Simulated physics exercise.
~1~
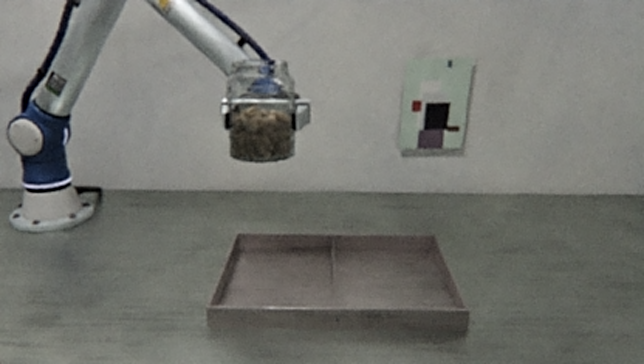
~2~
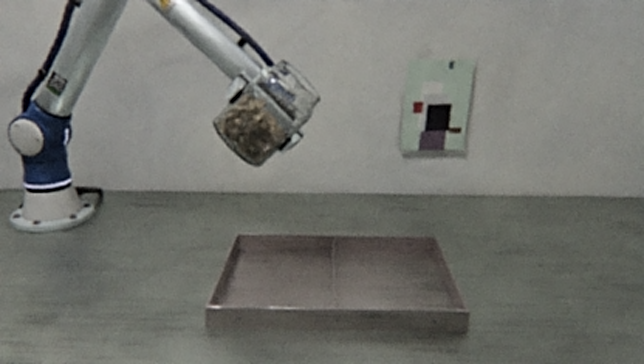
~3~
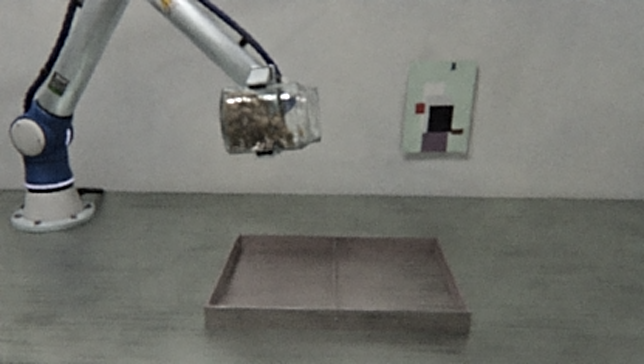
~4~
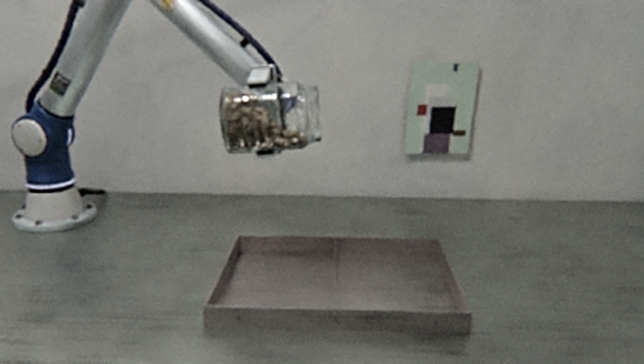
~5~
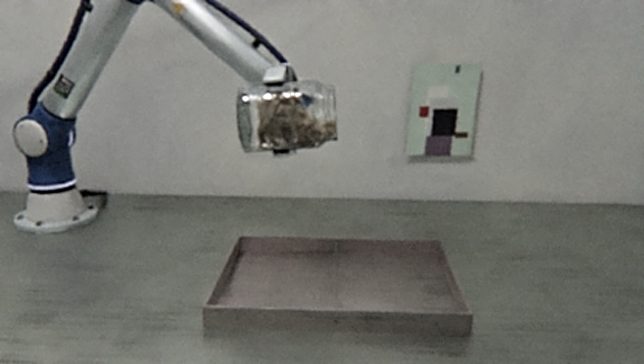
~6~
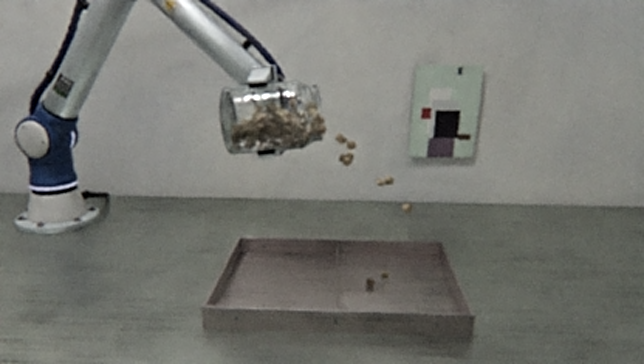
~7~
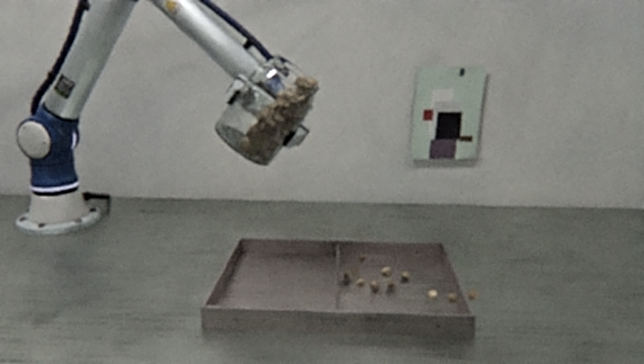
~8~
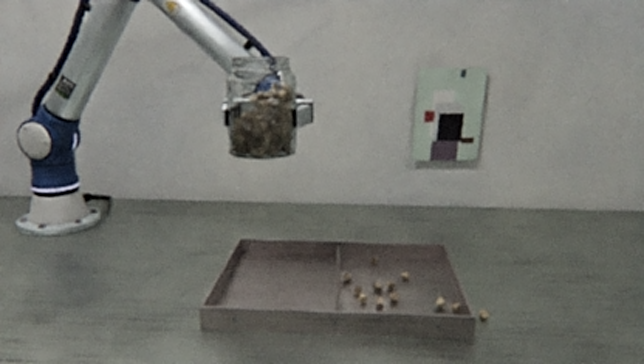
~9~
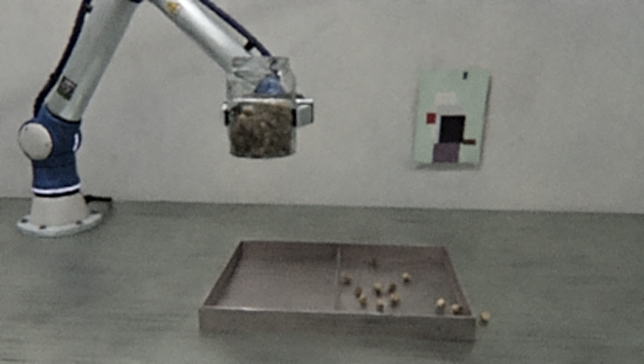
A robot arm tips a jar, spills some pebbles into a tray, then rights it.
